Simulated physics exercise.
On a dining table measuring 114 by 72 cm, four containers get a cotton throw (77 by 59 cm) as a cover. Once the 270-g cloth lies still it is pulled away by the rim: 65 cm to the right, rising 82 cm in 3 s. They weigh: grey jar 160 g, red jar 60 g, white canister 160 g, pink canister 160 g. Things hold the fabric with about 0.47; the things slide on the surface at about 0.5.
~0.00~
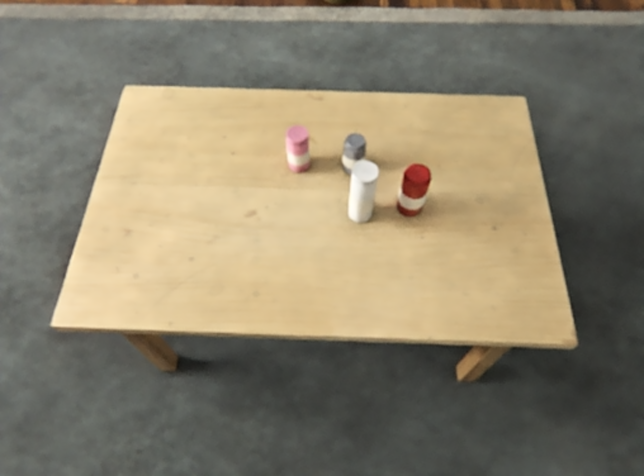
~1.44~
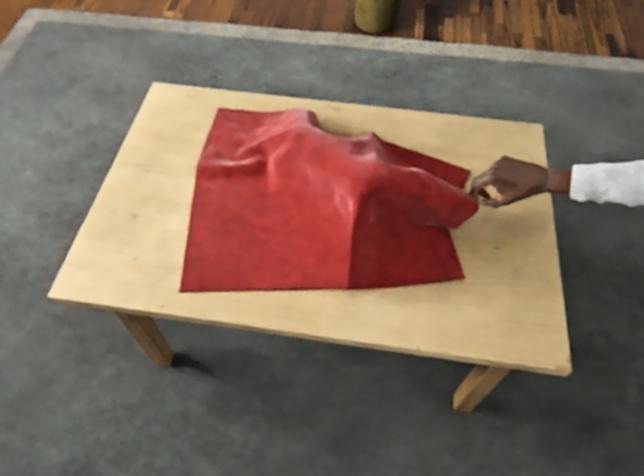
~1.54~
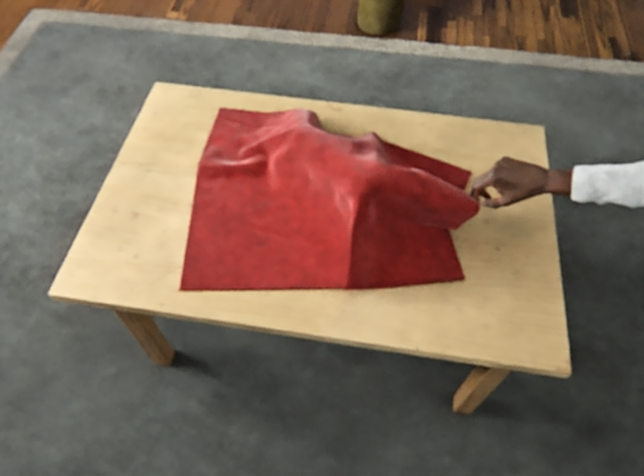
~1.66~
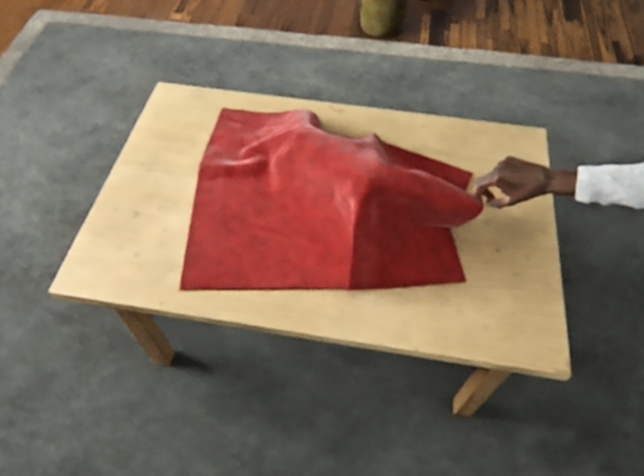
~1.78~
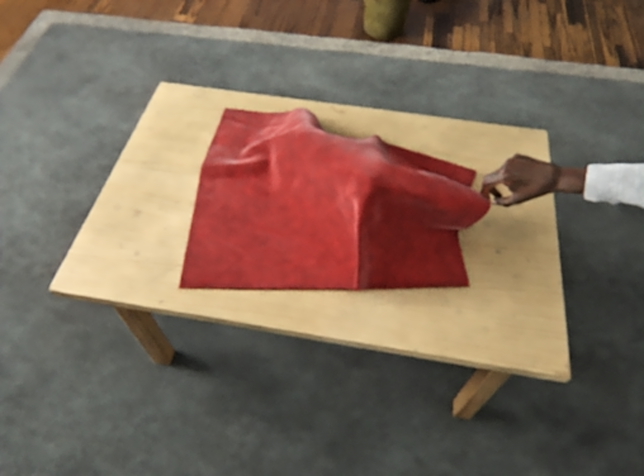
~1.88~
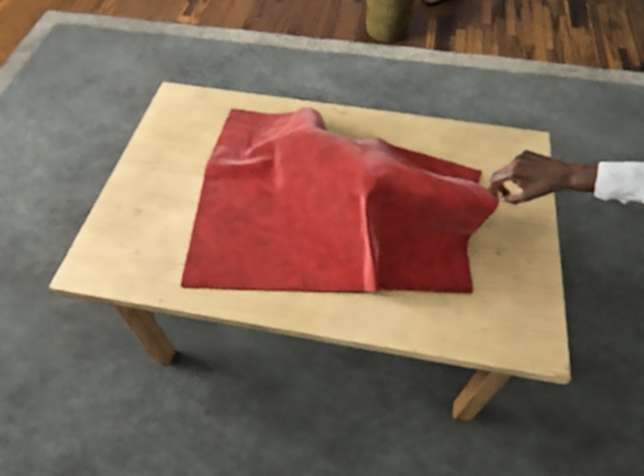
On a wooden table, four small containers stood uncovered, then a red cloth lay draped over them while a hand gripped its right edge and slowly drew it slightly to the right.
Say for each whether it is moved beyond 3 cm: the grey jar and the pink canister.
In order: The grey jar leaves its place; the pink canister leaves its place.
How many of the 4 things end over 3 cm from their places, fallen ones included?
That makes 4.
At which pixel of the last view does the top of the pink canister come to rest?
Around (343, 187).
After 2.5 s, middle of the cotton throw at (422, 176); pink canister on its side, 7 cm off its start, grey jar 6 cm off its start, red jar on its side, 12 cm off its start.
After 3.2 s, middle of the cotton throw at (589, 159); pink canister on its side, 10 cm off its start, grey jar on its side, 9 cm off its start, red jar on its side, 14 cm off its start.
After 3.9 s, middle of the cotton throw at a place out of view; pink canister on its side, 11 cm off its start at (343, 187), grey jar on its side, 11 cm off its start at (387, 201), red jar on its side, 23 cm off its start at (500, 270).
After 4.5 s, middle of the cotton throw at a place out of view; pink canister on its side, 11 cm off its start, grey jar on its side, 11 cm off its start, red jar on its side, 36 cm off its start.
After 5.3 s, middle of the cotton throw at a place out of view; pink canister on its side, 11 cm off its start at (343, 187), grey jar on its side, 11 cm off its start at (387, 201), red jar over the edge, white canister on its side, 12 cm off its start at (413, 232).
